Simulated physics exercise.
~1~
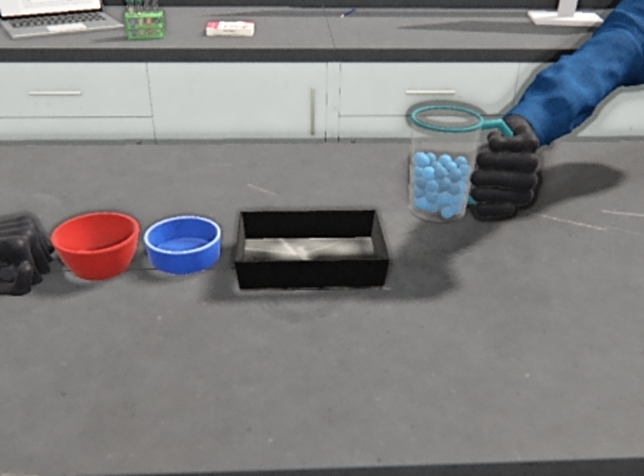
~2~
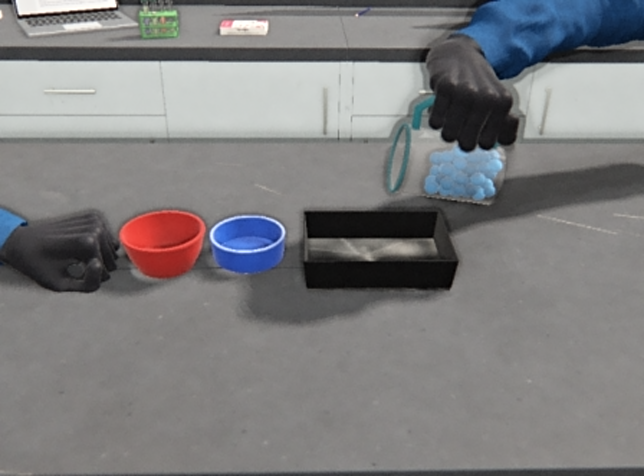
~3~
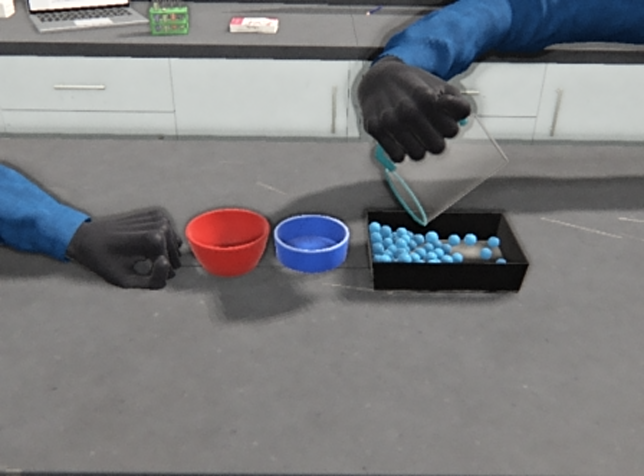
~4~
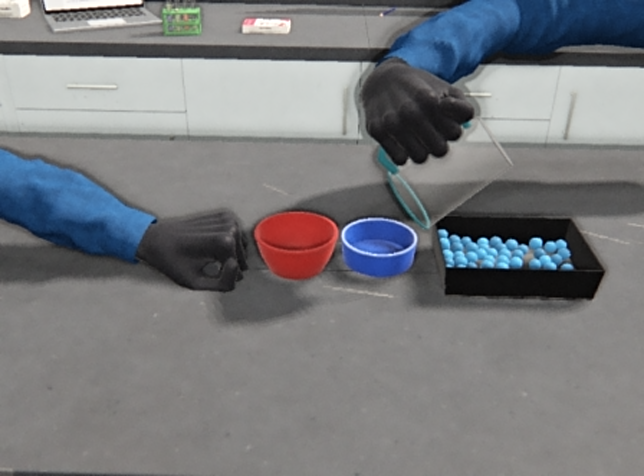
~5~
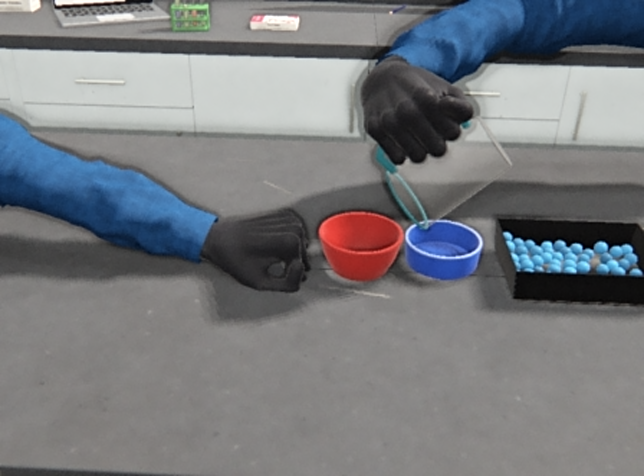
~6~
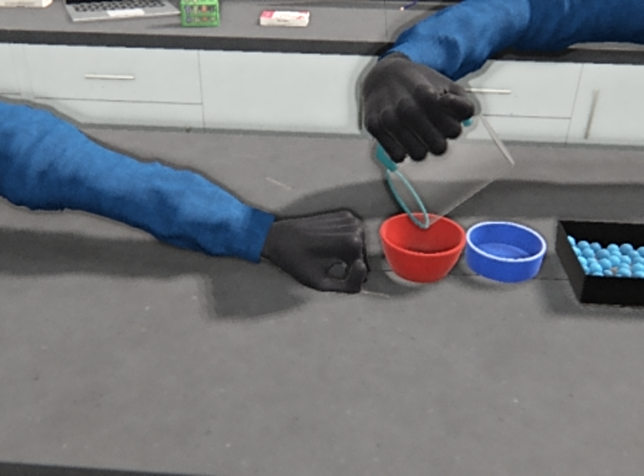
We see a gloved hand tip a clear cup of blue balls into a black tin while another gloved hand follows the joined red bowl, blue dish and tin sliding right, until the emptied cup hangs upside down over the red bowl and the balls remain in the tin.
